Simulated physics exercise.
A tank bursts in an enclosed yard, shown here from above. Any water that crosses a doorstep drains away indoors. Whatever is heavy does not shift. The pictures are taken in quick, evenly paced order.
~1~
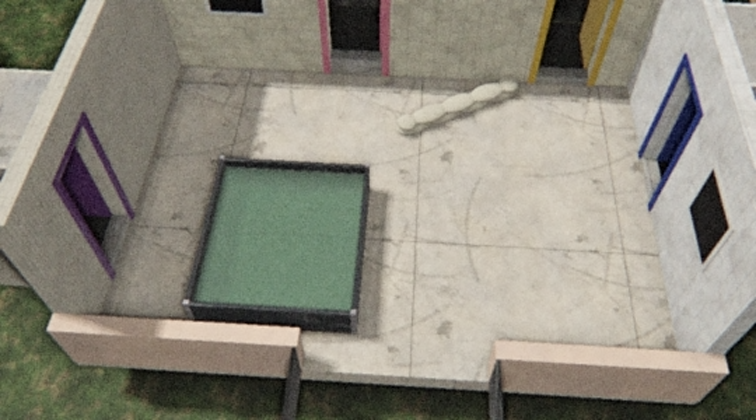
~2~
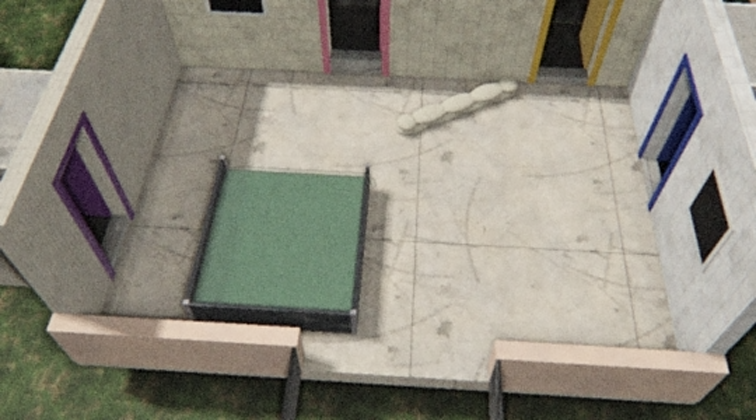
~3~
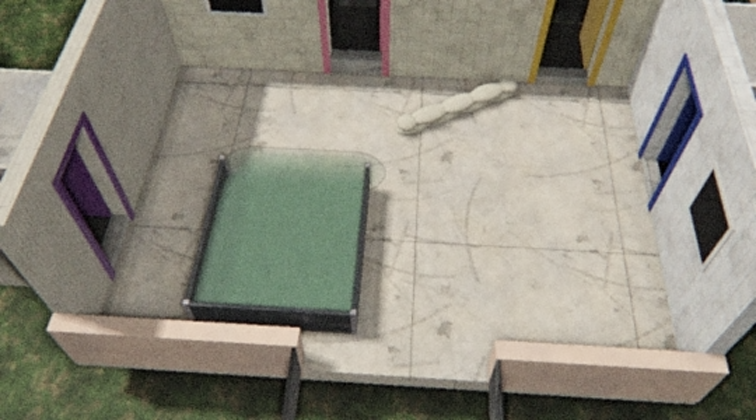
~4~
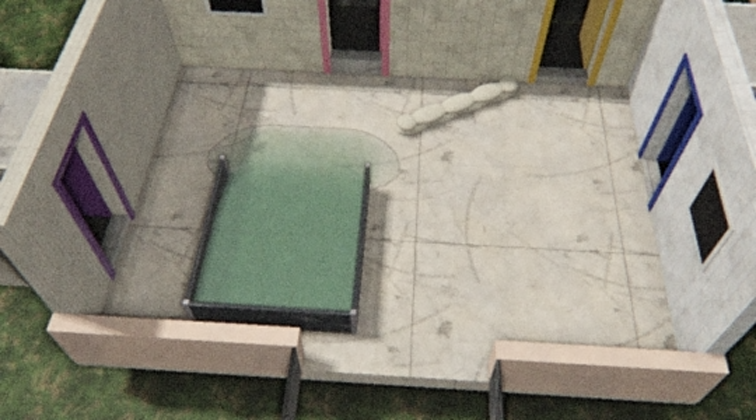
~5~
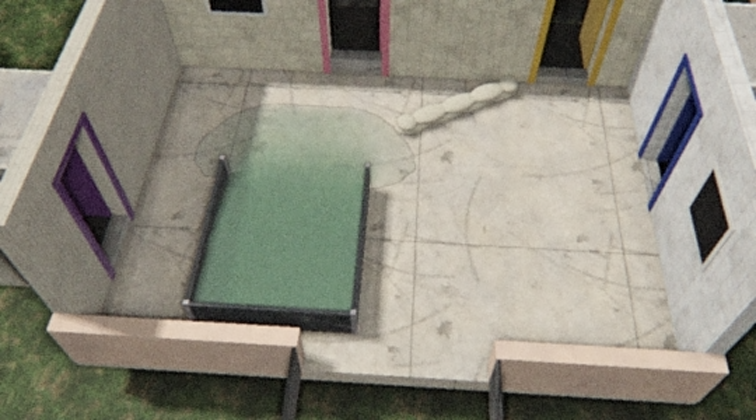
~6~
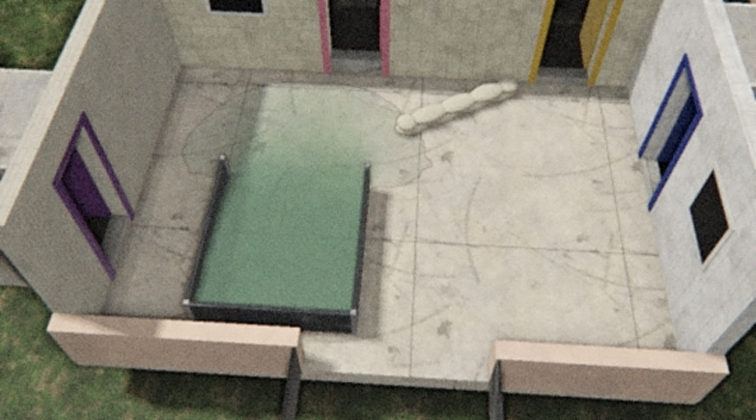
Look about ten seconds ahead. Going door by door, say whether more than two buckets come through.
Through the blue door, two or fewer; through the yellow door, two or fewer; through the pink door, two or fewer; through the purple door, two or fewer.
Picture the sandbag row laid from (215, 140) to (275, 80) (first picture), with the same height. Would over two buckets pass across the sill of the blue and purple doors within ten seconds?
As I see it, the blue door tops the limit and the purple door remains within the limit.
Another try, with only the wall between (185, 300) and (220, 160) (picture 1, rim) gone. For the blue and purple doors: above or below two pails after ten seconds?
In that setup the blue door keeps within bounds, but the purple door runs over the limit.
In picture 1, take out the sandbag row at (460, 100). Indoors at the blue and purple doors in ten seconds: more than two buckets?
Well, blue gets past it, and purple does not reach it.
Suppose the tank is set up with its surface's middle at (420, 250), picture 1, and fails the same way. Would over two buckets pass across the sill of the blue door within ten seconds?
Blue door: Past the limit.
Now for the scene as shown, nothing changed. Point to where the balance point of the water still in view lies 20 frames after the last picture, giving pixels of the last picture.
I'd mark it close to (312, 141).
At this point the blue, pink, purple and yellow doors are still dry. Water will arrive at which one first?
That's the one in pink.
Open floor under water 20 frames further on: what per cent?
Around 45 percent.
A moment on, water covers 25 % of the floor; the blue door not reached, the yellow door not reached, the pink door wet at the sill, nothing in, the purple door not reached.
Next, water covers 30 % of the floor; the blue door not reached, the yellow door not reached, the pink door wet at the sill, nothing in, the purple door not reached.
Then, water covers 45 % of the floor; the blue door not reached, the yellow door wet at the sill, nothing in, the pink door wet at the sill, nothing in, the purple door not reached.
Later, water covers 70 % of the floor; the blue door wet at the sill, nothing in, the yellow door wet at the sill, nothing in, the pink door wet at the sill, nothing in, the purple door wet at the sill, nothing in.
In the end, water covers 90 % of the floor; the blue door under two buckets in, the yellow door wet at the sill, nothing in, the pink door wet at the sill, nothing in, the purple door under two buckets in.
